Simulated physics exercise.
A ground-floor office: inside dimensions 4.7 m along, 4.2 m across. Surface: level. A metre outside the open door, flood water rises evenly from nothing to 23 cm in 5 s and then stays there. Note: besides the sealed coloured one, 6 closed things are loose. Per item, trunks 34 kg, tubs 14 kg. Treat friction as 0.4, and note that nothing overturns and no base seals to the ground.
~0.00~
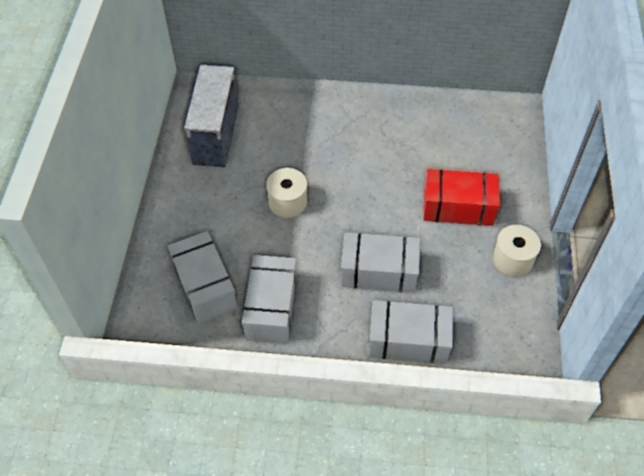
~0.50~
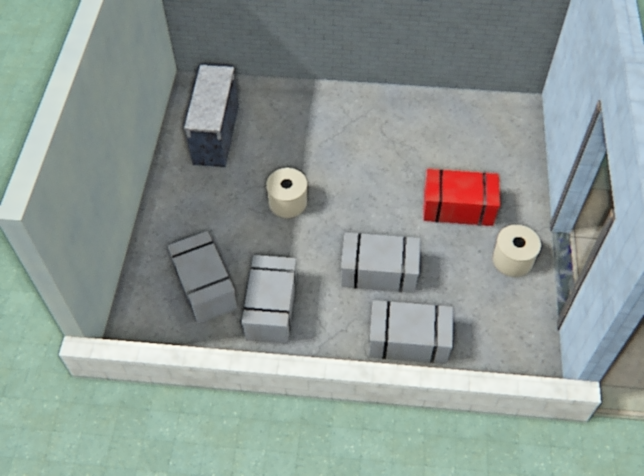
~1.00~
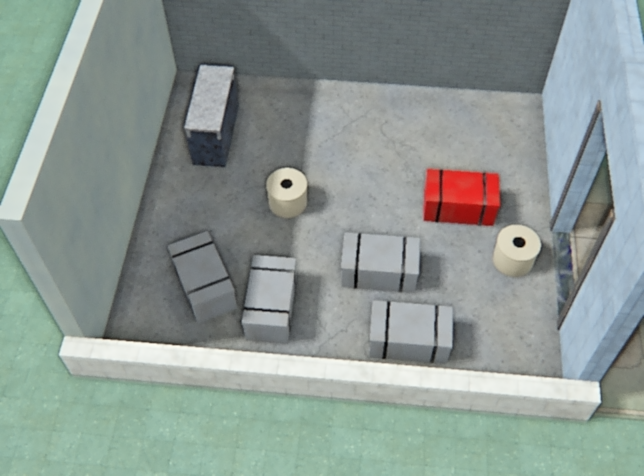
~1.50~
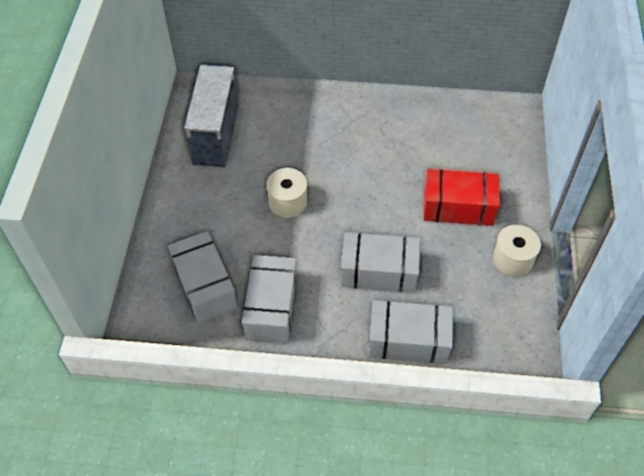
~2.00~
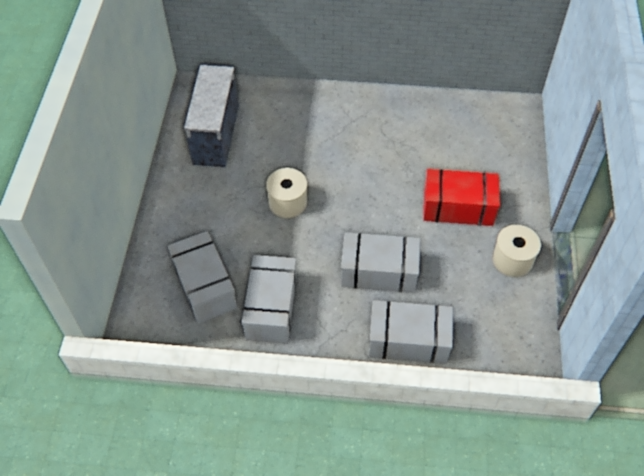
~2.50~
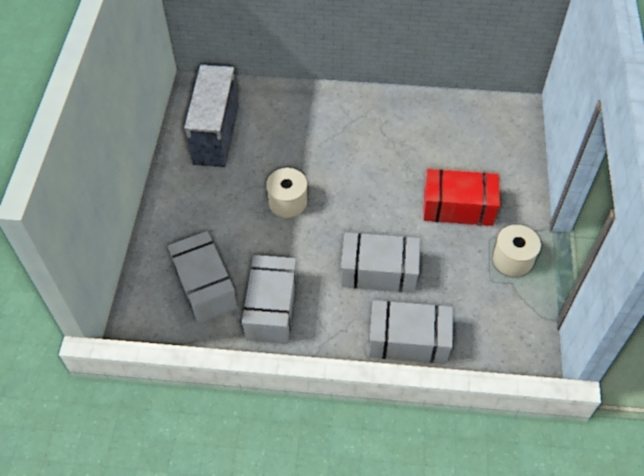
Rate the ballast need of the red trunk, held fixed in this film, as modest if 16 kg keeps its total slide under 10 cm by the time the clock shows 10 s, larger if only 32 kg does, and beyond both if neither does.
Ballast need: Beyond both.
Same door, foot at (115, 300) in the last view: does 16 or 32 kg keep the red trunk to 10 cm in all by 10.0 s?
Note: Neither mass keeps it.
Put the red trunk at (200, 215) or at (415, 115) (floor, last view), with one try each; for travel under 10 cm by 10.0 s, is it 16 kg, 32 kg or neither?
In turn: It takes the larger; only the larger holds.
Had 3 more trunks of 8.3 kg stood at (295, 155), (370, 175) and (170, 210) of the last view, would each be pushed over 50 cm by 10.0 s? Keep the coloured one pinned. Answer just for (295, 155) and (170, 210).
Beyond, below.
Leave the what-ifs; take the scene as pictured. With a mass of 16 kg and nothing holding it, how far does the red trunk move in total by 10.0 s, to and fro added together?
Close to 250 centimetres all told.
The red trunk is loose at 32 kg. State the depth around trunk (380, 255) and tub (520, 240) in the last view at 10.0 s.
Close to 9 and 7 centimetres.
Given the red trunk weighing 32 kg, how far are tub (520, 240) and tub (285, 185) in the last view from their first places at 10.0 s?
One is off by 350 cm, the other by 80 cm, in the order asked.
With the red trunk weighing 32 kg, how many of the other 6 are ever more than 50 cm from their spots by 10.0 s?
By my count, 3.
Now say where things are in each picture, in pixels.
The red trunk at (463, 187), on the bottom; 0.0 m2 under water; 0 of 7 have shifted, in the first frame.
The red trunk at (463, 187) rests on the ground; water covers 0.0 m2; 0 of 7 have shifted, in the second frame.
The red trunk at (463, 187), on the bottom; 0.0 m2 under water; 0 of 7 have shifted, in the third frame.
The red trunk at (463, 187) rests on the ground; 0.0 m2 under water; 0 of 7 have shifted, in the fourth frame.
The red trunk at (463, 187) rests on the ground; 0.0 m2 under water; 0 of 7 have shifted, in the fifth frame.
The red trunk at (463, 187), on the bottom; 0.3 m2 under water; 0 of 7 have shifted, in the sixth frame.
After 3.5 s the red trunk would be 0 cm from its start with 16 kg and 0 cm from its start with 32 kg; 1 cm of water round it then.
After 4.5 s the red trunk would be 5 cm from its start with 16 kg and 0 cm from its start with 32 kg; 4 cm of water round it then.
After 7.0 s the red trunk would be 162 cm from its start with 16 kg and 45 cm from its start with 32 kg; 4 cm of water round it then.
After 10.0 s the red trunk would be 217 cm from its start with 16 kg and 45 cm from its start with 32 kg; 4 cm of water round it then.
